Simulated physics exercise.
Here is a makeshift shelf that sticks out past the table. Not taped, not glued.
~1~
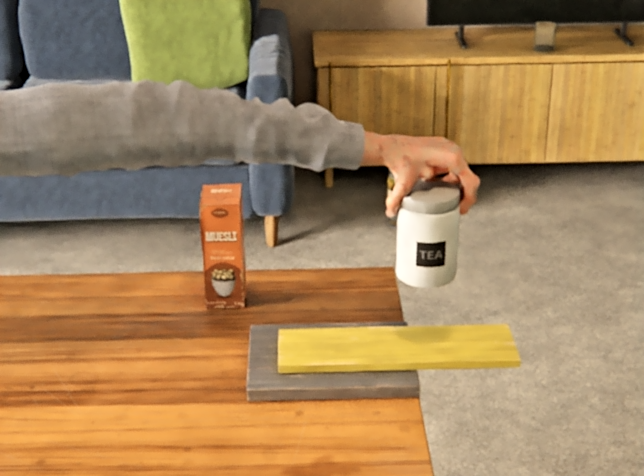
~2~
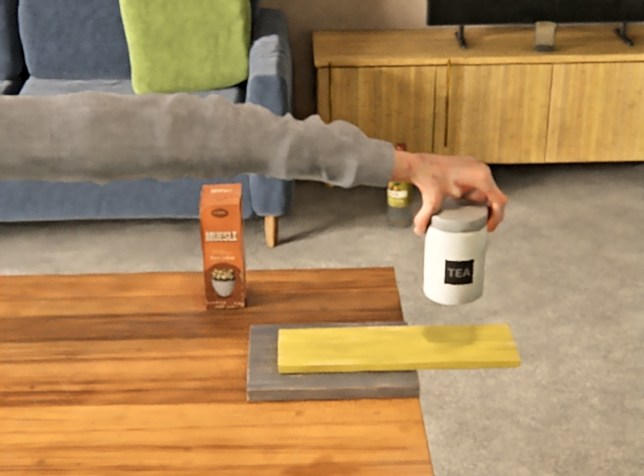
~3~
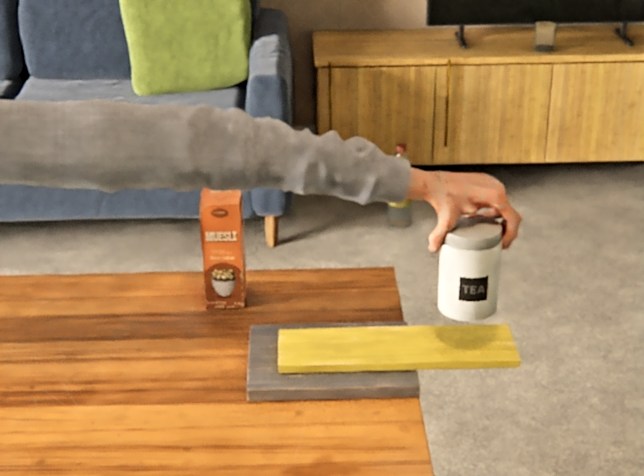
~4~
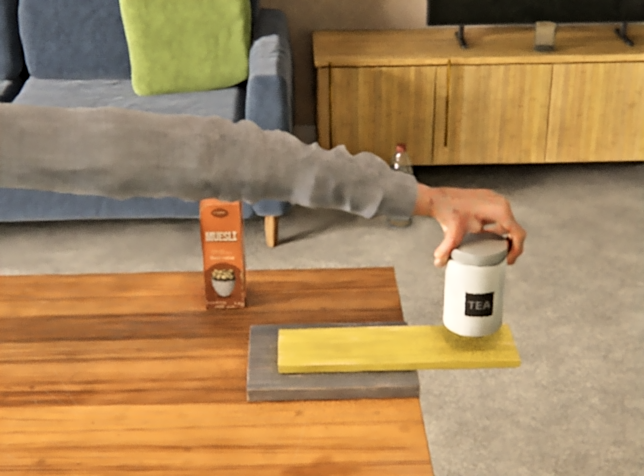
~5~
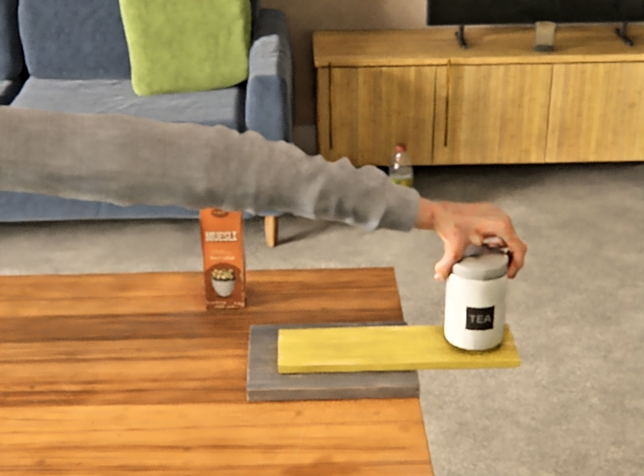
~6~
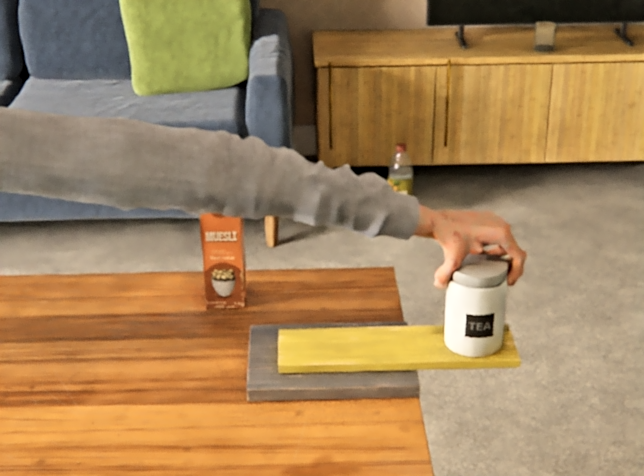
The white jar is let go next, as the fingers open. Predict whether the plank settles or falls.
Yeah, that one doesn't stay on the table.
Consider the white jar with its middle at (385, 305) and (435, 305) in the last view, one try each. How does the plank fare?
So, first go it stays in place, second go it tumbles down.
Then, 0.40 s past the last view, white jar now down on the floor or falling; yellow plank rocked 65° from its first pose.
Then, 0.60 s past the last view, yellow plank now down on the floor or falling.
Then, 0.70 s past the last view, things are still on the move.
Then, 1.00 s past the last view, as before.
Finally, down on the floor or falling, yellow plank and white jar; the other 2 still in place. The plank comes down.
